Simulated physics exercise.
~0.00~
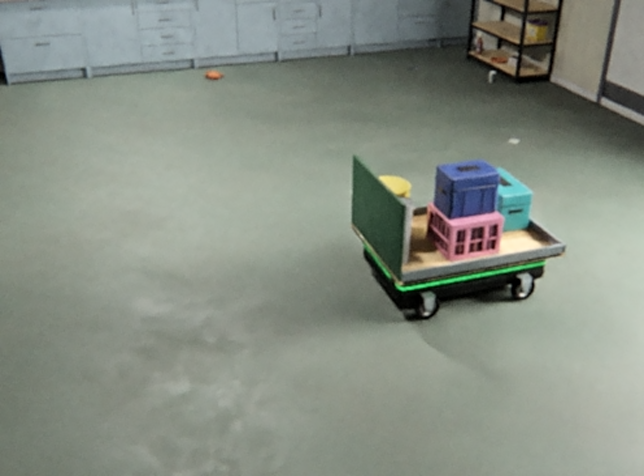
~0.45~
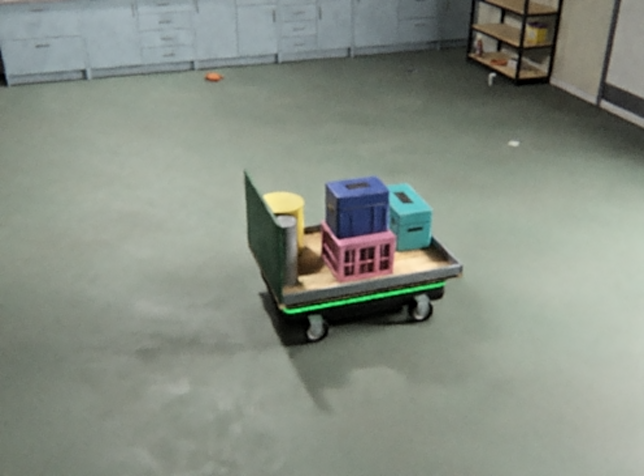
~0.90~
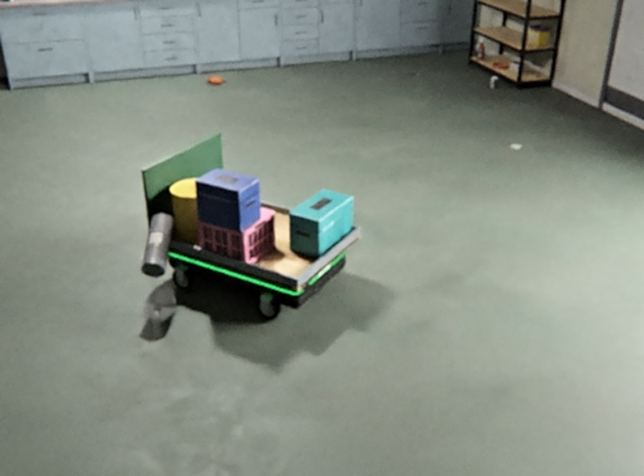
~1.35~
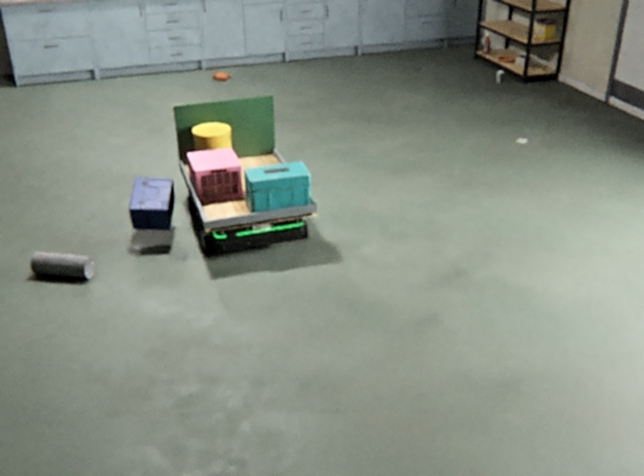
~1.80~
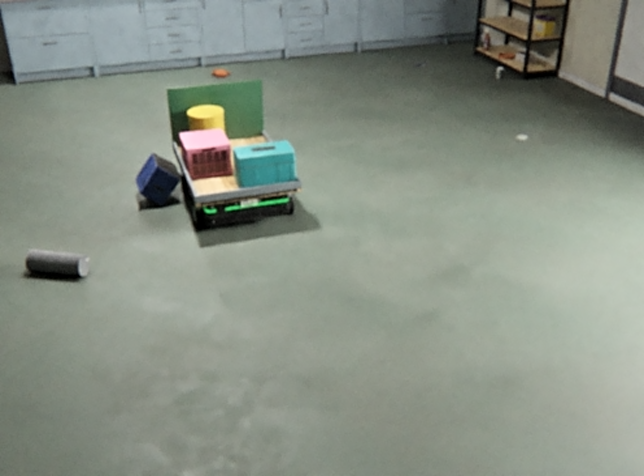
On a grey-green workshop floor, a flat cart curving away from the camera, shedding a grey canister, then a blue toolbox.
